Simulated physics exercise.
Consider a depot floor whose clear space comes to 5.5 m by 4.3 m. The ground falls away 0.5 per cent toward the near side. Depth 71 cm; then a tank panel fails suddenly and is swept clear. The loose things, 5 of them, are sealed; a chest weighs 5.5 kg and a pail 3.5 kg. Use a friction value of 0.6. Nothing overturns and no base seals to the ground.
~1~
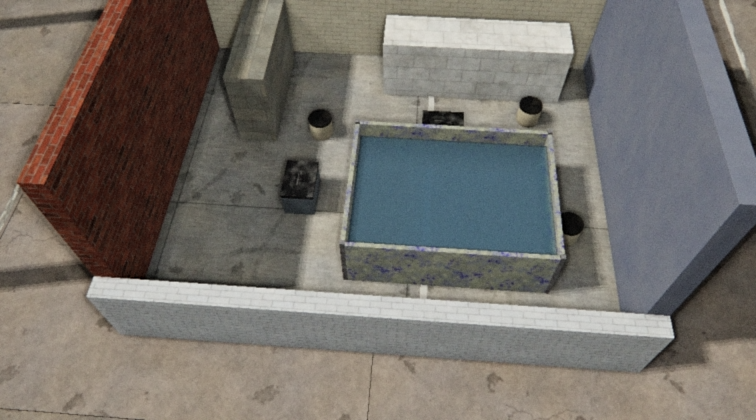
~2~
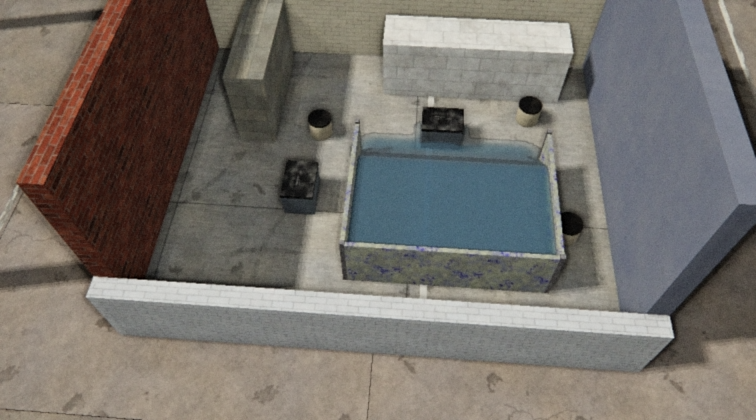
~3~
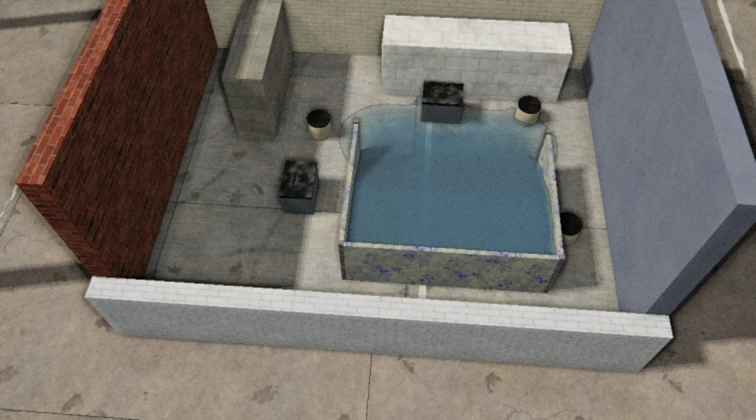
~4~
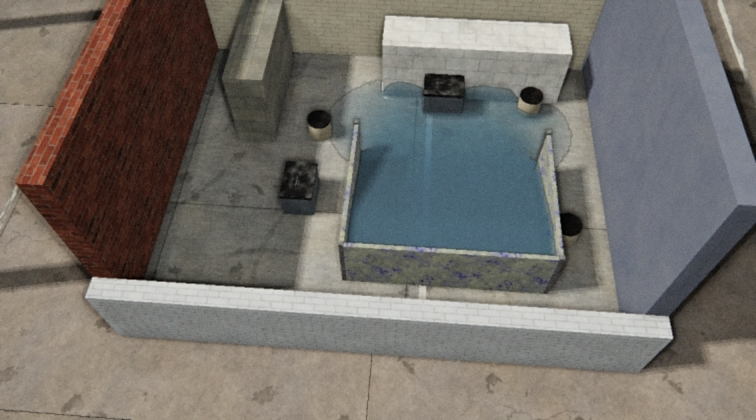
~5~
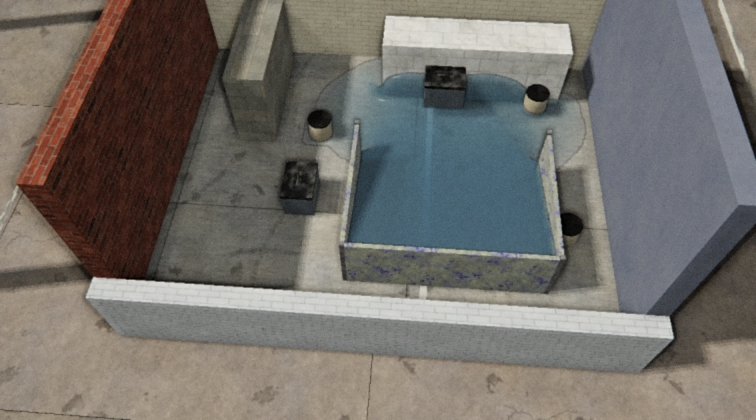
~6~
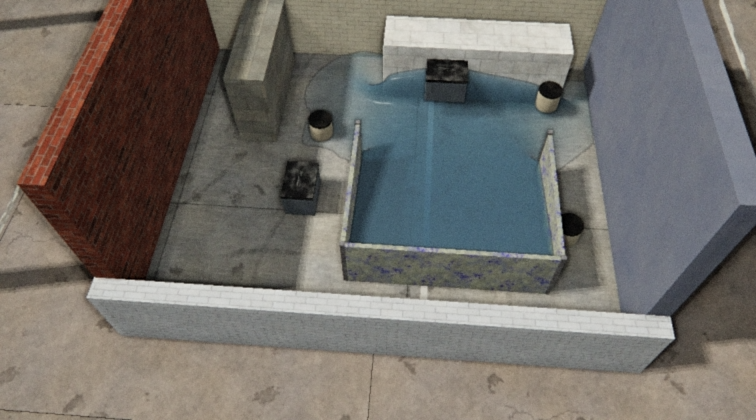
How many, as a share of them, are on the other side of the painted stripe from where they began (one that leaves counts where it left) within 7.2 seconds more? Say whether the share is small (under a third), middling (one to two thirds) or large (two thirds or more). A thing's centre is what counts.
Middling, one to two thirds.
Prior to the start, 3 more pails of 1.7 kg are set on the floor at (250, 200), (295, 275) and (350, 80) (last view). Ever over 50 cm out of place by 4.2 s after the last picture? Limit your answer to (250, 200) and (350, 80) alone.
One by one: A bigger shift, a bigger shift.
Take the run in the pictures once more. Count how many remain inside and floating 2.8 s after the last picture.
That would be 3 of them.
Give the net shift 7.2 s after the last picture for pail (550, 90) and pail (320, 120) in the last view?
Respectively 350 cm and 200 cm.
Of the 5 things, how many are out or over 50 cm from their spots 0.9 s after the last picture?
I count 2.
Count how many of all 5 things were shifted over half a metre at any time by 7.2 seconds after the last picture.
That makes 5.
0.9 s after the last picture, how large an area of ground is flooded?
At that time the wet patch spans about 11.5 m2.
Then, 0.9 s after the last picture 0 of 5 are over the mark; 2 afloat.
Then, 2.8 s after the last picture 1 of 5 are over the mark; 3 afloat.
Then, 4.8 s after the last picture 2 of 5 are over the mark; 5 afloat.
Then, 7.2 s after the last picture 3 of 5 are over the mark; 5 afloat.
